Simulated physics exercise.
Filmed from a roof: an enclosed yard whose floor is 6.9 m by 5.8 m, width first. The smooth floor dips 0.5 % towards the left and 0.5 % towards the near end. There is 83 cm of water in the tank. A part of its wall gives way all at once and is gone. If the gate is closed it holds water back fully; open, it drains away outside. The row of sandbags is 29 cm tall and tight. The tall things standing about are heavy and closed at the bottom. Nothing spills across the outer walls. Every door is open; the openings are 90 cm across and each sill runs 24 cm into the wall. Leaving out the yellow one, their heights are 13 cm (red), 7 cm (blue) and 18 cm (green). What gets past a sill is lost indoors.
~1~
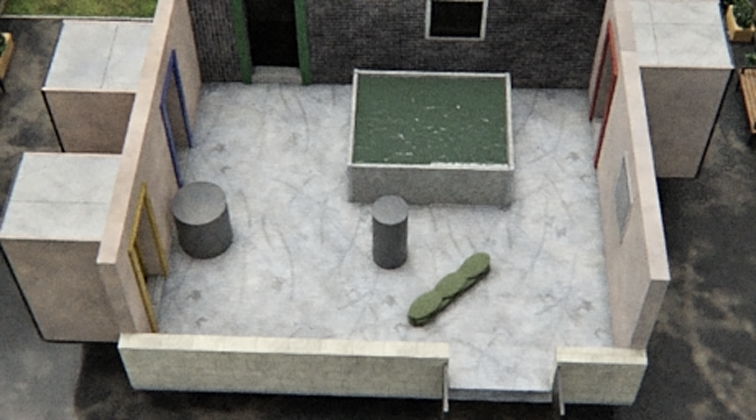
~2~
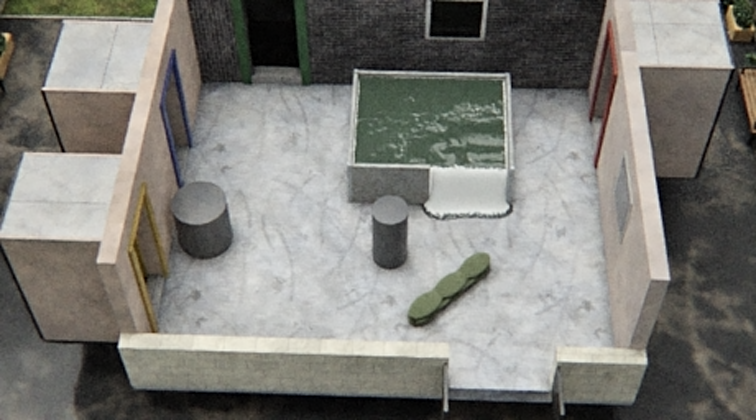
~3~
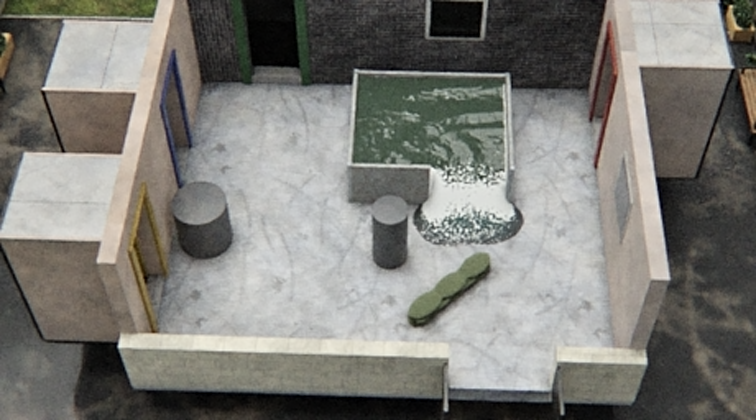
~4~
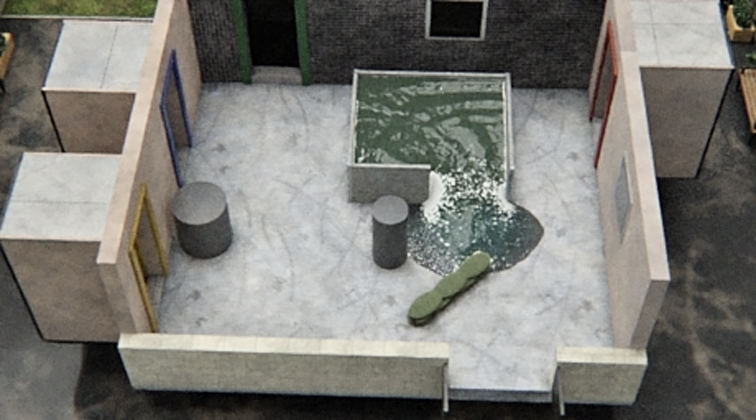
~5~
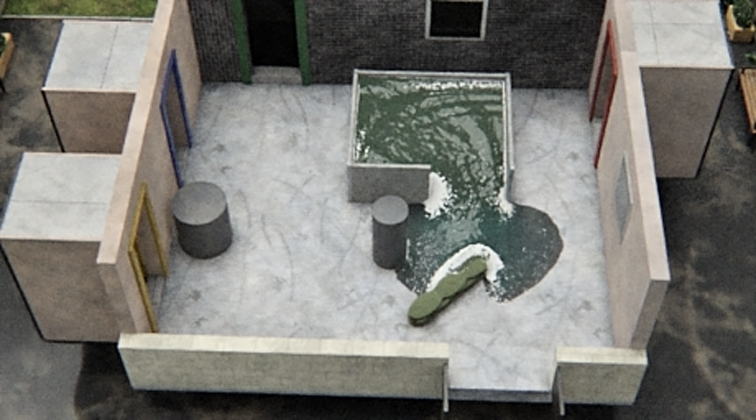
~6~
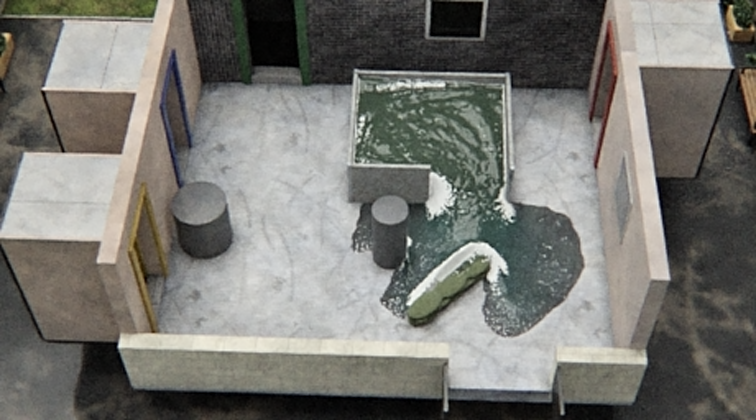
To begin with, dark green water lies still in a raised tank at the back of a walled yard. Part of the tank's front wall gives way at the right, and water pours out in white foam, spreading across the pale floor, around the low green hedge and past the narrow grey cylinder.
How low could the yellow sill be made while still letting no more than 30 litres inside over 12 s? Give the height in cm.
At least 23 cm or so.
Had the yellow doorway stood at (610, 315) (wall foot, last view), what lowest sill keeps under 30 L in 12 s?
Roughly 27 cm.
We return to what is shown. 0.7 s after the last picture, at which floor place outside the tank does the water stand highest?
At about (615, 378).
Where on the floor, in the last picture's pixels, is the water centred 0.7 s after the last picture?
At about (442, 195).
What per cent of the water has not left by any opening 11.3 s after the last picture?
Some 68 per cent remains.
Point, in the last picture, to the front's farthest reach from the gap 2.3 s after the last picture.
Near (150, 364).
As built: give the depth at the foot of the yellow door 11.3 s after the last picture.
Roughly 9.5 cm deep.
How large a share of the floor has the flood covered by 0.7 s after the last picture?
Some 35 per cent of it.
Then, 0.7 s after the last picture water covers 35 % of the floor, deepest (65 cm) near (615, 378); it has not reached the yellow door.
Then, 2.3 s after the last picture water covers 50 % of the floor, deepest (37 cm) near (152, 354); 24 cm at the yellow door, 10 litres in over its 10 cm sill.
Then, 11.3 s after the last picture water covers 95 % of the floor, deepest (13 cm) near (201, 90); 10 cm at the yellow door, 378 litres in over its 10 cm sill.
At the yellow door as built, the water peaked near 28 cm, 4.3 s after the last picture.
With a sill of 21 cm, 58 litres would have come in within the 12 s; with 29 cm, 5 litres. So under 30 litres takes about 23 cm.
